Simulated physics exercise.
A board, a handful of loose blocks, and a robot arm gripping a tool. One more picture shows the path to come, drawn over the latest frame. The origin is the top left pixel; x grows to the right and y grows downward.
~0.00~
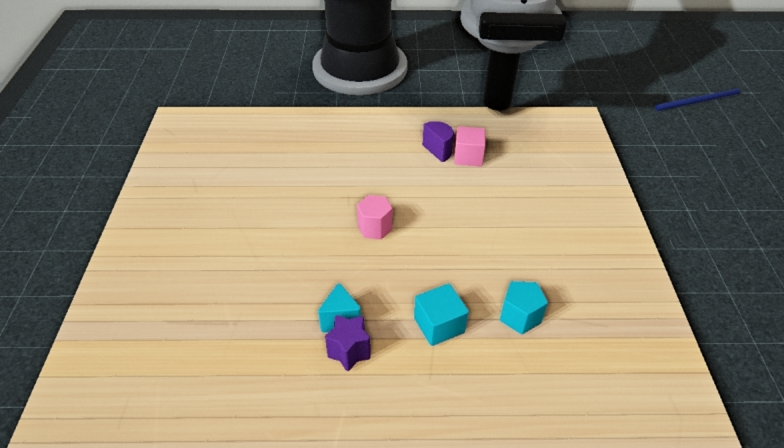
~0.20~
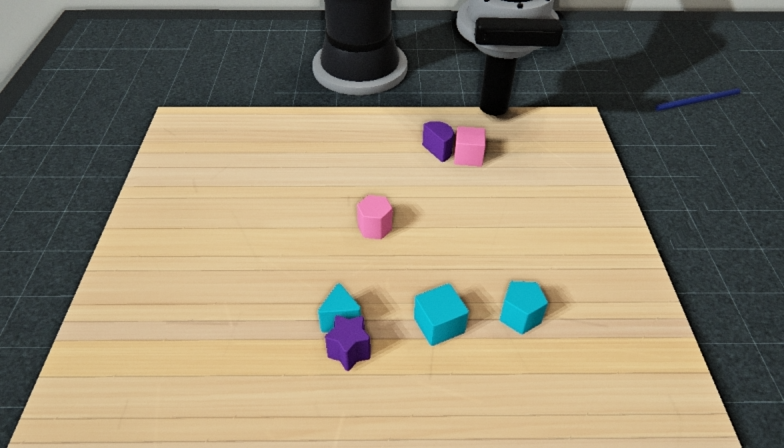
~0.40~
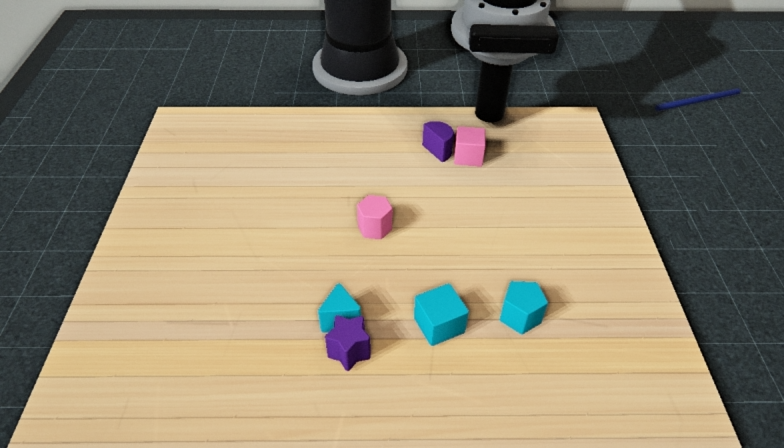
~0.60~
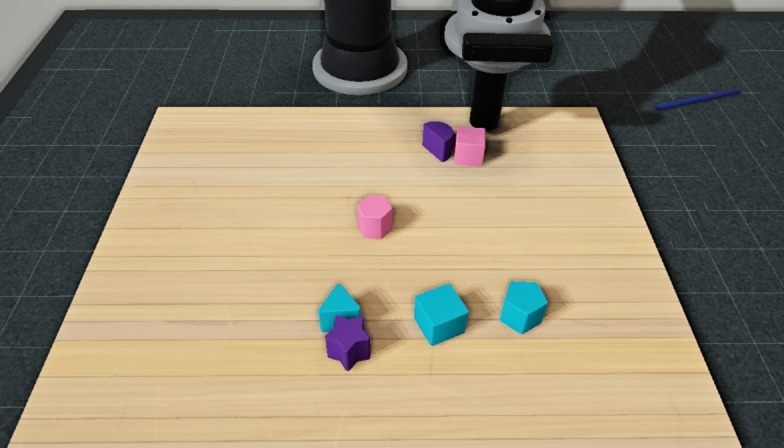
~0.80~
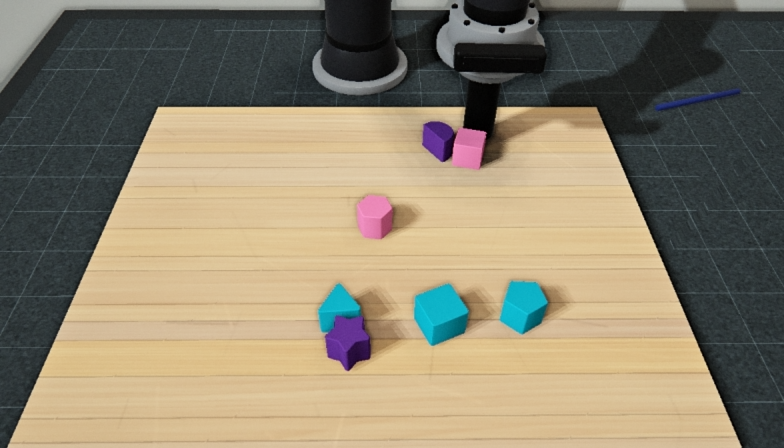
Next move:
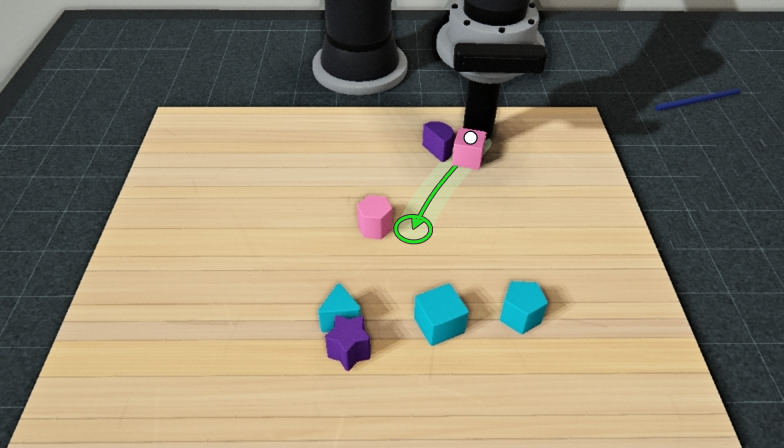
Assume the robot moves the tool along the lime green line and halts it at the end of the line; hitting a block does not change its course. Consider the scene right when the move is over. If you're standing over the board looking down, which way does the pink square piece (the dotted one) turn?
It goes anticlockwise.
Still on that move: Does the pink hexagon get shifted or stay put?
It barely shifts, if at all.
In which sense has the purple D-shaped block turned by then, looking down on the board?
The answer is clockwise.
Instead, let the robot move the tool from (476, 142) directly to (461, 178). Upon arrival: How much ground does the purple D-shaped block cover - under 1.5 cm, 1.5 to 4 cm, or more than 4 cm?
Its final spot will lie within 1.5 cm of the current one.
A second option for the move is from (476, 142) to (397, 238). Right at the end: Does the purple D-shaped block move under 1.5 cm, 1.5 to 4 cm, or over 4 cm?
Final distance: Less than 1.5 cm.
Drawn move, from (476, 142) by way of (455, 167) and (432, 195) to (413, 229); the dot is on the pink square piece.
The first path, step by step. One third of the way, tool (456, 157); purple D-shaped block (435, 132), turned 30° clockwise; pink square piece (453, 166).
Two thirds of the way, tool (433, 186); purple D-shaped block (435, 132), turned 30° clockwise; pink square piece (441, 196), turned 35° anticlockwise.
At the end, tool (414, 219); pink hexagon still; purple D-shaped block (435, 132), turned 30° clockwise; pink square piece (446, 219), turned 75° anticlockwise.
